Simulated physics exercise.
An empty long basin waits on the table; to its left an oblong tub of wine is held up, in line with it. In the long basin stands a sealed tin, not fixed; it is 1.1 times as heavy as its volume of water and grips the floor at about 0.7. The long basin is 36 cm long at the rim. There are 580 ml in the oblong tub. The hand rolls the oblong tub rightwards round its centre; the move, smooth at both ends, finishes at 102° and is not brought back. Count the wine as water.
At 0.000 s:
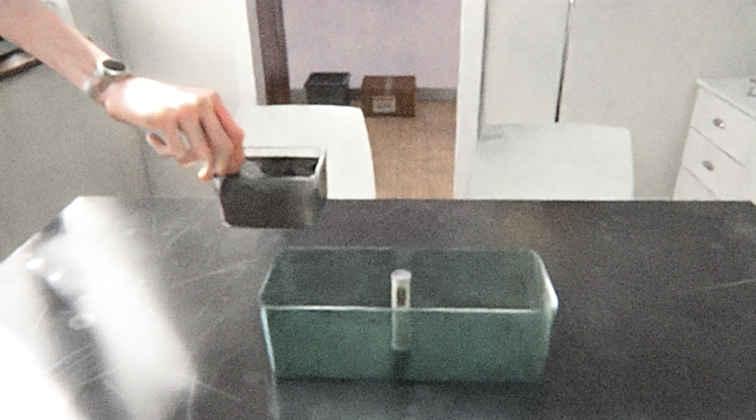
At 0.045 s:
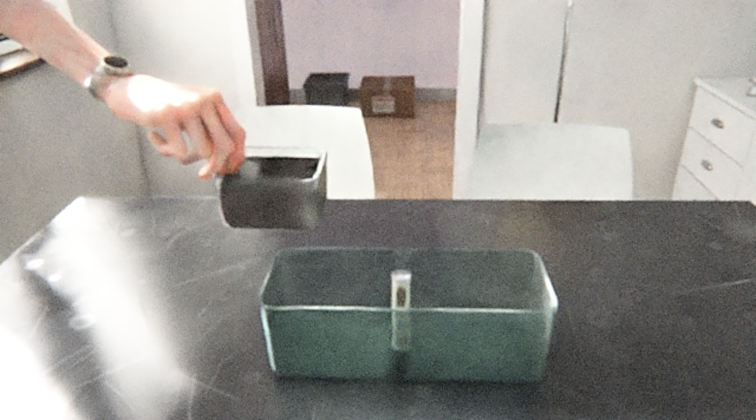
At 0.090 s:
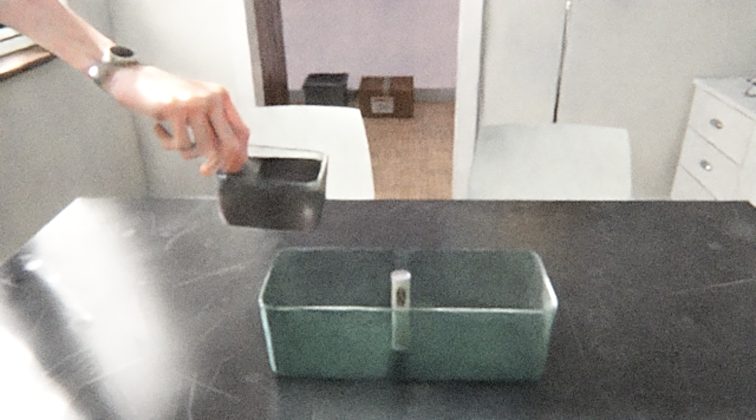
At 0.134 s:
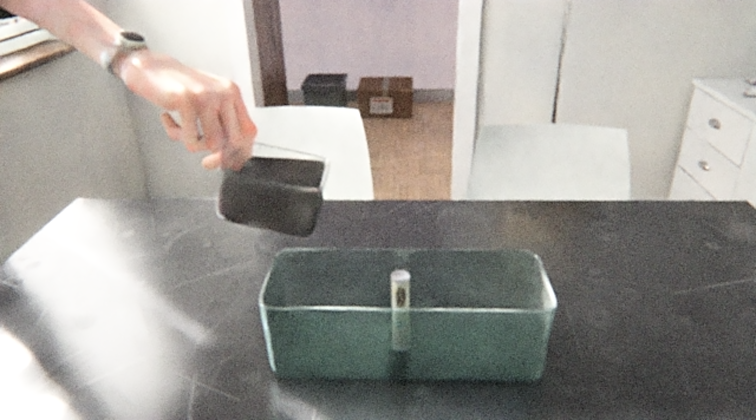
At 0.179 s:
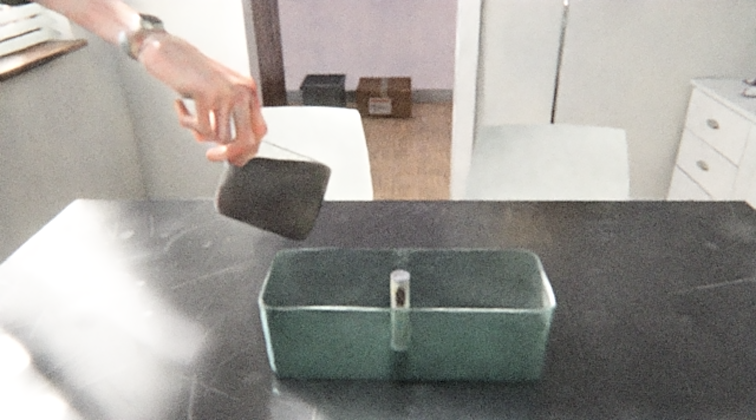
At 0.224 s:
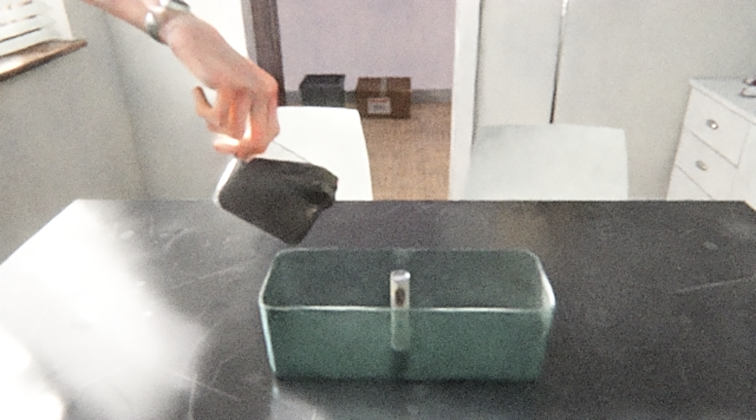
At a dark table in a white-walled room, a hand holds a small dark oblong tub above and left of an empty, greenish clear basin, then gradually rolls the tub rightwards, slowly at first and then further.
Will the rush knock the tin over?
The tin topples.
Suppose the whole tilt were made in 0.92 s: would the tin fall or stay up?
Then it stays up.
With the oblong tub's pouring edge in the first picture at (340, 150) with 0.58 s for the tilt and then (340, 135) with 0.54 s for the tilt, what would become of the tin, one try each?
First it topples; then it falls.
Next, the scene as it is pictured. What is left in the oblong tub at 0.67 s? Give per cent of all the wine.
Near 5 in a hundred.
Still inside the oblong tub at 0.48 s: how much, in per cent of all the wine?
Some 22 per cent.
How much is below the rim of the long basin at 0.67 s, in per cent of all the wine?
Some 90 per cent.
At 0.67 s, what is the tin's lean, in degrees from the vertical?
It is at some 5°.
Then, 0.48 s in, the tilt is 95° and 22 per cent is still to pour; the tin stands where it began.
Then, 0.67 s in, the tilt is 102° and 5 per cent is still to pour; the tin leans 7°.
Then, 0.87 s in, the tilt is 102° and 1 per cent is still to pour; the tin leans 43°.
Then, 1.08 s in, the tilt is 102° and 0 per cent is still to pour; the tin lies on its side.
Finally, the tin lies on its side.
